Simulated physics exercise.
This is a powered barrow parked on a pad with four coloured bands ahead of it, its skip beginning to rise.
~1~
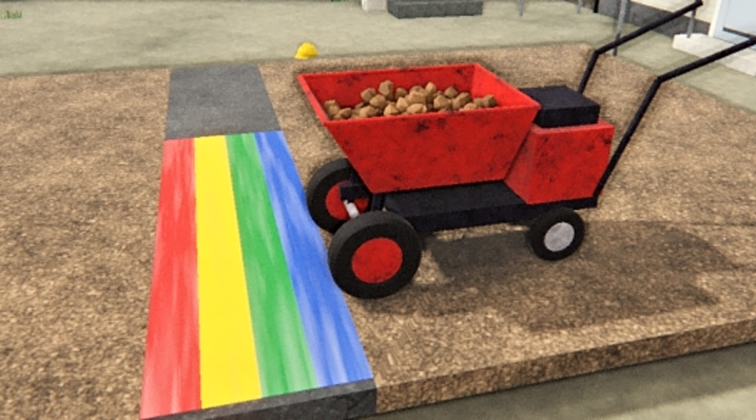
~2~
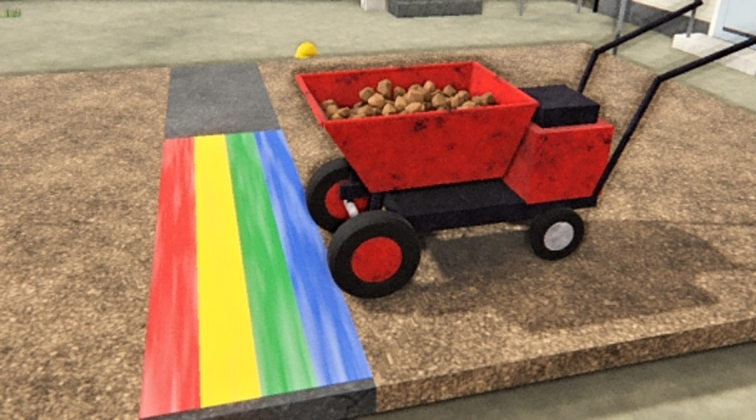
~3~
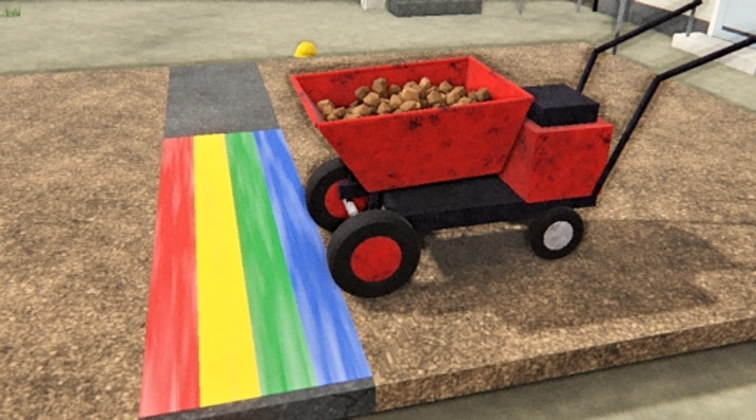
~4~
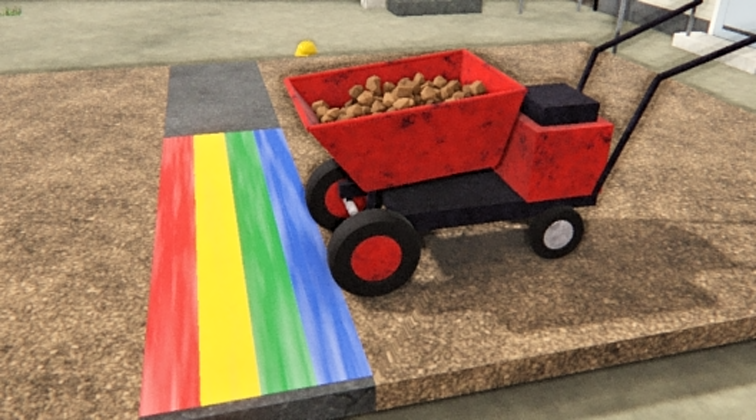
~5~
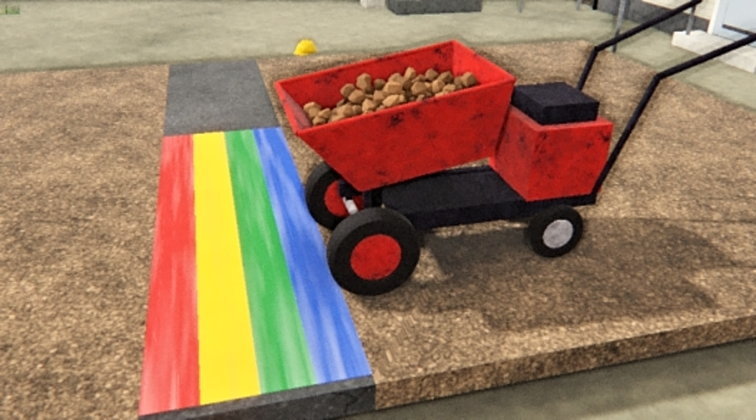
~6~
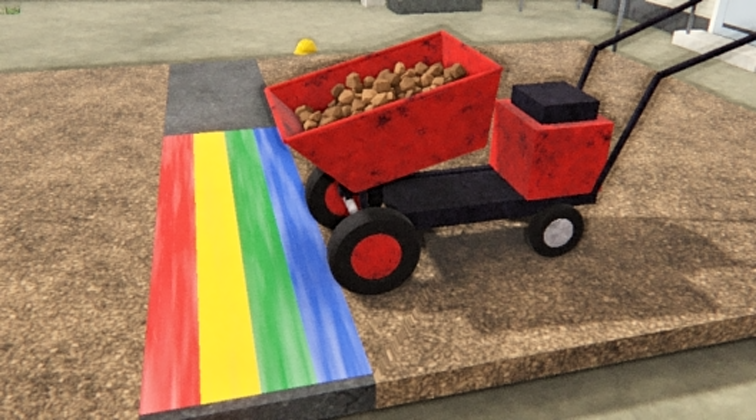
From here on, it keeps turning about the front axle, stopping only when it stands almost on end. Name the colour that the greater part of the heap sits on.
Red.
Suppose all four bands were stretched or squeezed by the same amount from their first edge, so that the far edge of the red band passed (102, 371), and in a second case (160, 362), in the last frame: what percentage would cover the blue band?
0 % and 0 %, near enough.
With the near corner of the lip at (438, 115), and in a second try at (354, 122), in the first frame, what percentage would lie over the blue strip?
About 20 % and 0 %.
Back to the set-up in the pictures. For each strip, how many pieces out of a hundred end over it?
Split by strip in per cent: Blue 0; green 0; yellow 15; red 30.
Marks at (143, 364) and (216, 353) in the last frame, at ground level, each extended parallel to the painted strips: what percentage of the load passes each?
Some 30 and some 70 per cent, respectively.
Soon, skip tipped steeply; all in the skip.
A while on, skip tipped right over; nearly all in the skip; a stray few over the yellow strip; a small part over the red strip.
Towards the end, skip tipped right over; about a third in the skip; a small part over the yellow strip; about a quarter over the red strip; about a quarter off the paint.
Finally, skip tipped right over; about a quarter in the skip; none over the blue strip; a stray few over the green strip; a small part over the yellow strip; about a third over the red strip; about a quarter off the paint.
